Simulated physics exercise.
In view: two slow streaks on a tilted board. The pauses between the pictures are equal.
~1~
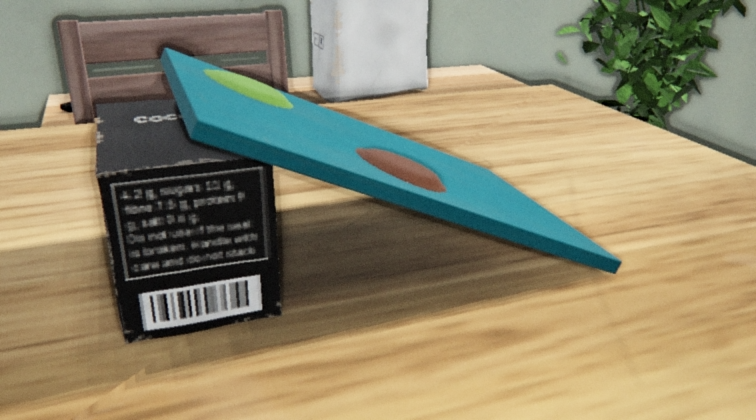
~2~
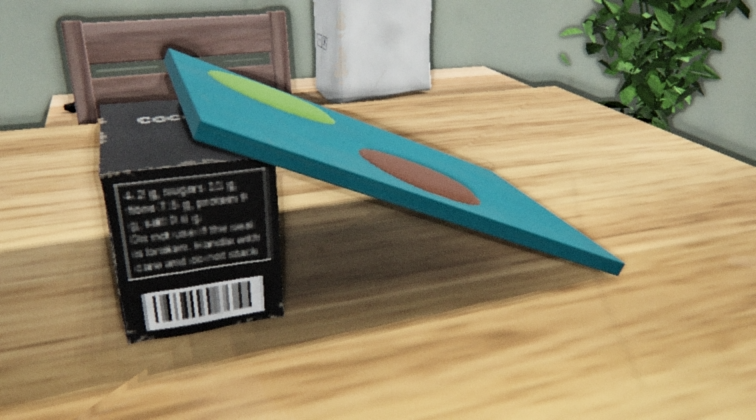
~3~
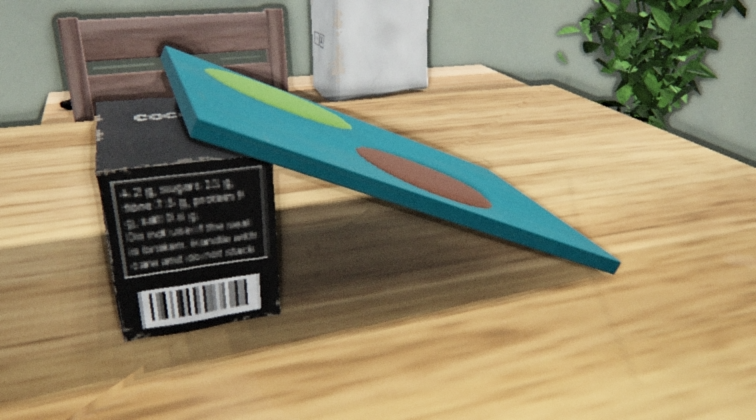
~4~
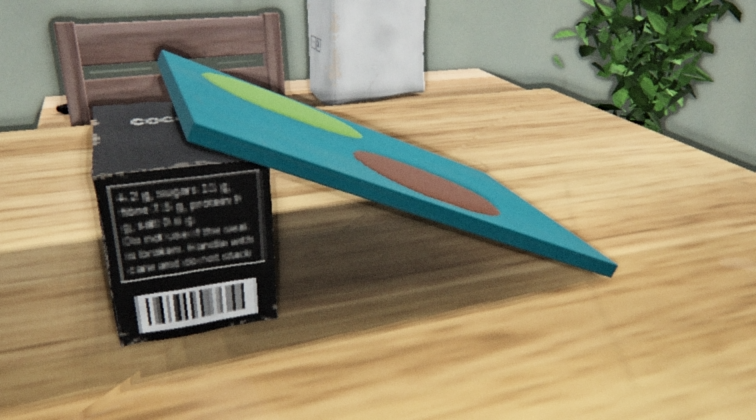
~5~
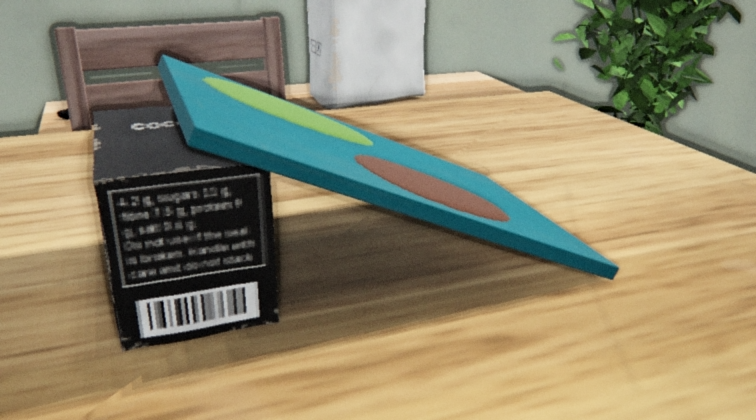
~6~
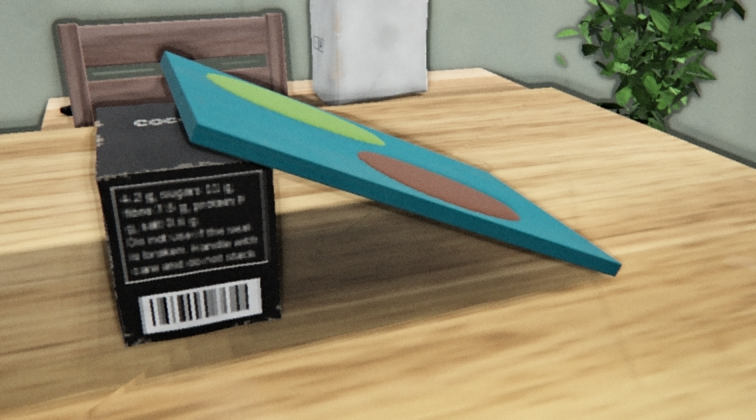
At the start, a short green streak and a short brown streak lie on a teal board propped against a black box on a wooden table. Both lengthen down the slope to the right, noticeably at first, then more slowly, ending as longer ovals, with the brown one still lower.
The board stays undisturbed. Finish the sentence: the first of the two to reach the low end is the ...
... front one.
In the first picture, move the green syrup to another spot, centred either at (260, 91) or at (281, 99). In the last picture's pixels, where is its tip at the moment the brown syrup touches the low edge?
Tip, last view - start 1: (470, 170), start 2: (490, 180).
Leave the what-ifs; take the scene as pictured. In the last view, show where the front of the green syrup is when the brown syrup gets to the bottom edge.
The tip is near (458, 167) in the last view.
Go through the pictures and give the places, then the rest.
In the first frame, tip of the brown syrup half way down; tip of the green syrup (278, 97) a quarter of the way down.
In the second frame, tip of the brown syrup (465, 190) three quarters of the way down; tip of the green syrup half way down.
In the third frame, tip of the brown syrup three quarters of the way down; tip of the green syrup (339, 120) half way down.
In the fourth frame, tip of the brown syrup (485, 202) three quarters of the way down; tip of the green syrup half way down.
In the fifth frame, tip of the brown syrup three quarters of the way down; tip of the green syrup (364, 137) half way down.
In the sixth frame, tip of the brown syrup (505, 207) three quarters of the way down; tip of the green syrup half way down.
Soon after, the brown syrup is close to the edge; the green syrup is three quarters of the way down.
In the end, the brown syrup is at the low edge; the green syrup is three quarters of the way down.
